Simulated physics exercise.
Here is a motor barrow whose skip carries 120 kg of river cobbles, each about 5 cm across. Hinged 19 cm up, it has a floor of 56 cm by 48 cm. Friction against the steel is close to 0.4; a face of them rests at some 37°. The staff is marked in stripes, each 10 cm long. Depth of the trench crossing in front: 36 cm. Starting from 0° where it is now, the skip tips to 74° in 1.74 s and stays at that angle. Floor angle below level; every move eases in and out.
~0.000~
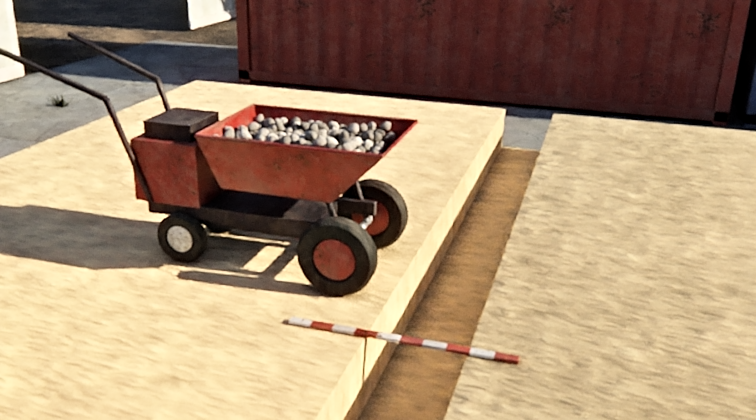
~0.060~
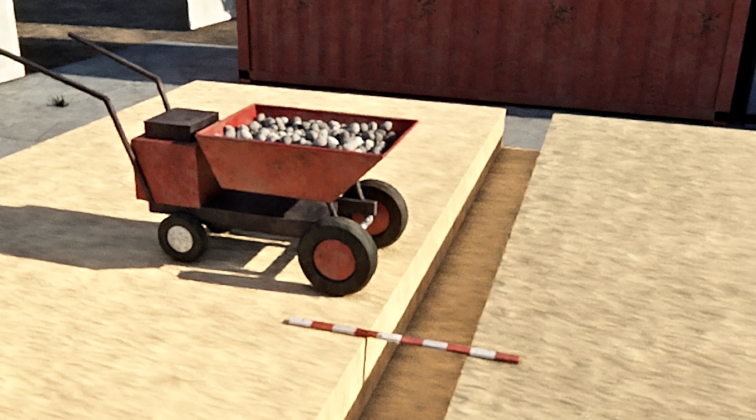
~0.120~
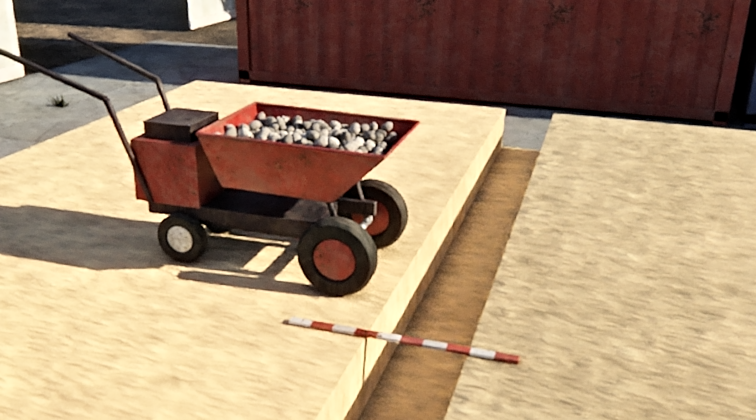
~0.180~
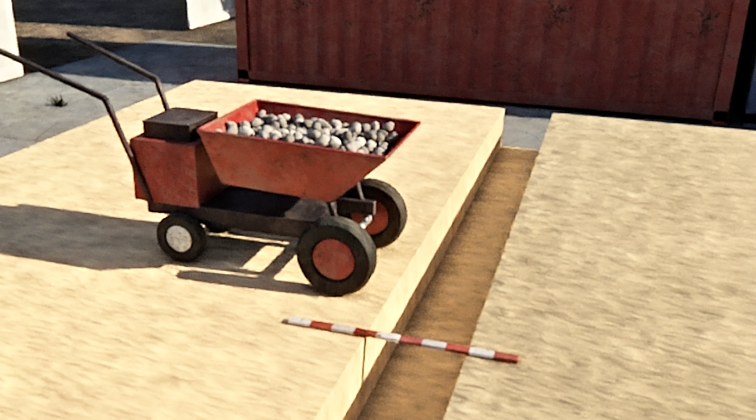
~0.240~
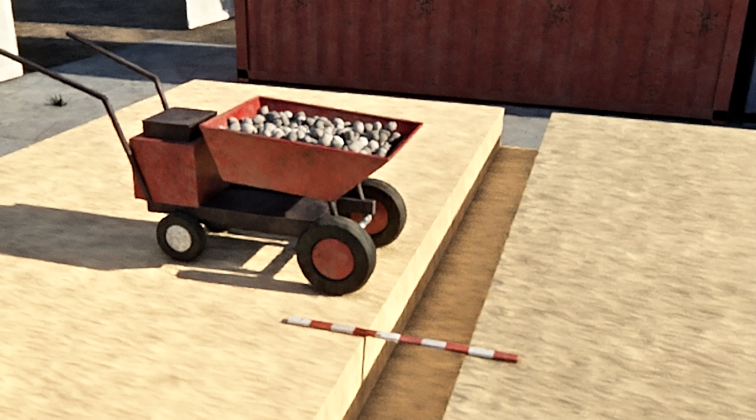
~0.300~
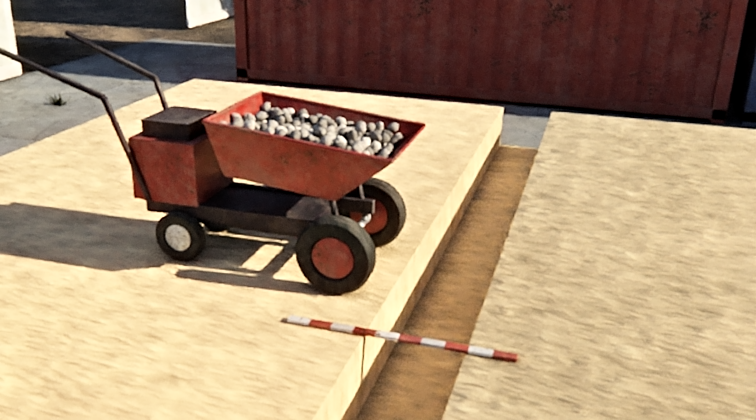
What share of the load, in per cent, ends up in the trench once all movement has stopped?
About 45 per cent.
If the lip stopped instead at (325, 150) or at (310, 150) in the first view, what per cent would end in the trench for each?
Result: Close to 100 then close to 100 per cent.
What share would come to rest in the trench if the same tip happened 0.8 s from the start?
My guess is near 30 percent.
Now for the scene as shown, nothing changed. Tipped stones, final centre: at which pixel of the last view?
I'd put it close to (503, 287).
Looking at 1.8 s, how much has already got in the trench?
About 25%.
After 1.3 s the floor is at 62°; 98 % in the skip, 2 % in the trench; the foremost stones are at (483, 248).
After 1.8 s the floor is at 74°; 25 % in the skip, 23 % in the trench, 51 % past the trench; the foremost stones are at (627, 299).
After 2.2 s the floor is at 74°; 4 % in the skip, 39 % in the trench, 57 % past the trench; the foremost stones are at (691, 312).
After 4.1 s the floor is at 74°; 0 % in the skip, 45 % in the trench, 55 % past the trench; the foremost stones are at (714, 329).
